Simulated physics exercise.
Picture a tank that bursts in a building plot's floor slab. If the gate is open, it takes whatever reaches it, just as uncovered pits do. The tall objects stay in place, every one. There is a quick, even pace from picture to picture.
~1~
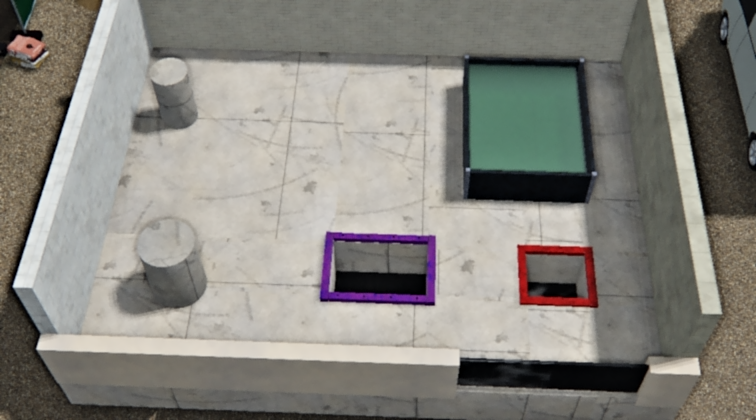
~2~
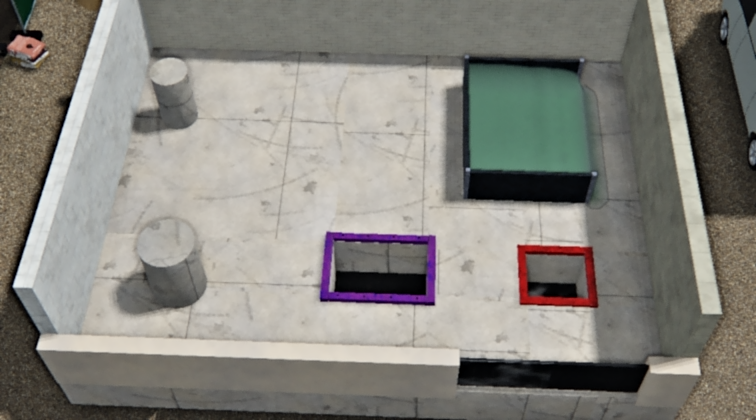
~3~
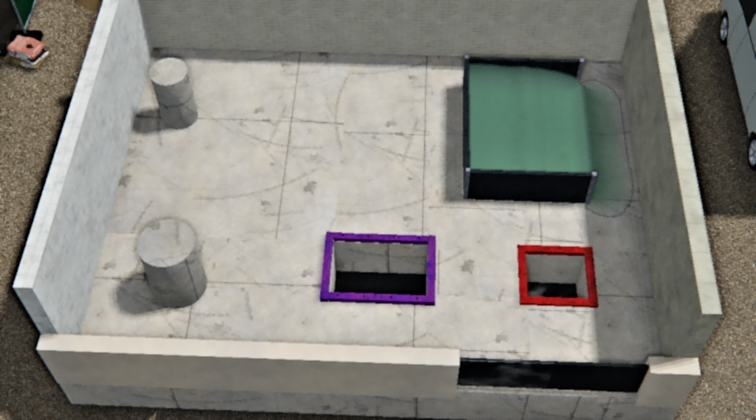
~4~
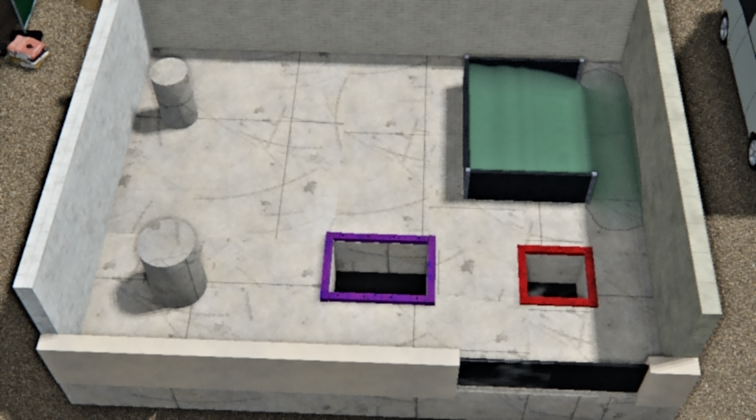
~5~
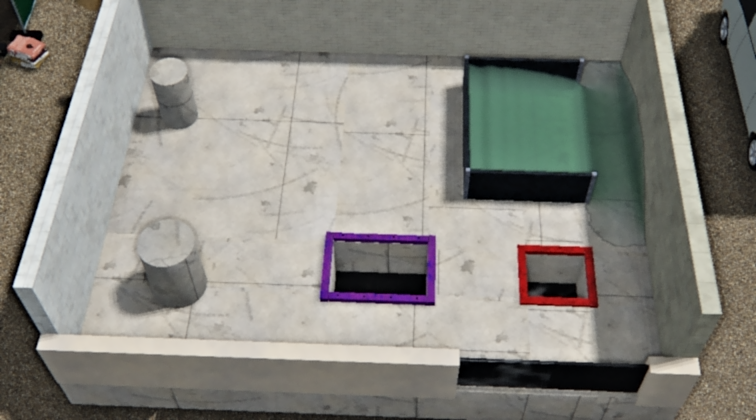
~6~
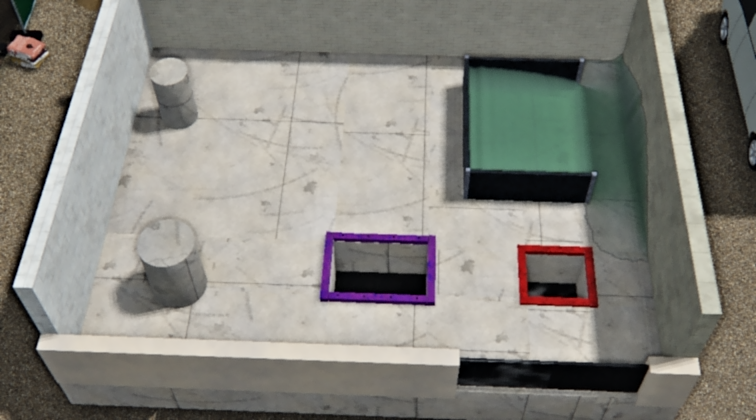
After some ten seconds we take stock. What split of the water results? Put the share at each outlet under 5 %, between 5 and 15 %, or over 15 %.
At the end, the gate is likely to claim a small share beneath five per cent; the purple pit is likely to claim a small share beneath five per cent; the red pit is likely to claim a middle share of five to fifteen per cent.
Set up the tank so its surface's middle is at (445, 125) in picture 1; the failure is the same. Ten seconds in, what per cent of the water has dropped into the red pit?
Roughly, in per cent: Red 12.
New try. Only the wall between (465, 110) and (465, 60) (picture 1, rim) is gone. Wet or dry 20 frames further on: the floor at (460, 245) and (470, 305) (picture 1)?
In the order asked: Out of reach, out of reach.
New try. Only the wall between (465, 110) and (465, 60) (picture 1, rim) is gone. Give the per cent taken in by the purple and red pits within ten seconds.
Parts in a hundred: Purple 0, red 0.
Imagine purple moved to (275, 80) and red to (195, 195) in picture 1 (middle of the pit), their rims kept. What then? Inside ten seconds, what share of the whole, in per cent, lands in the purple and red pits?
Roughly: Purple pit 4 %, red pit 0 %.
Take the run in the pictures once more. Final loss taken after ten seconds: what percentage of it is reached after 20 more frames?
It comes to around 60 per cent.
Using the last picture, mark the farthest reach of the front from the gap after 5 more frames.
Roughly (660, 348).
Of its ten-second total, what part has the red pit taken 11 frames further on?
Near 25 %, I'd say.
A moment on, water covers 10 % of the floor; the gate 0 %, the purple pit 0 %, the red pit 0 %.
Next, water covers 20 % of the floor; the gate 0 %, the purple pit 0 %, the red pit 2 %.
Then, water covers 40 % of the floor; the gate 0 %, the purple pit 0 %, the red pit 4 %.
Later, water covers 75 % of the floor; the gate 0 %, the purple pit 0 %, the red pit 6 %.
In the end, water covers 95 % of the floor; the gate 0 %, the purple pit 0 %, the red pit 7 %.
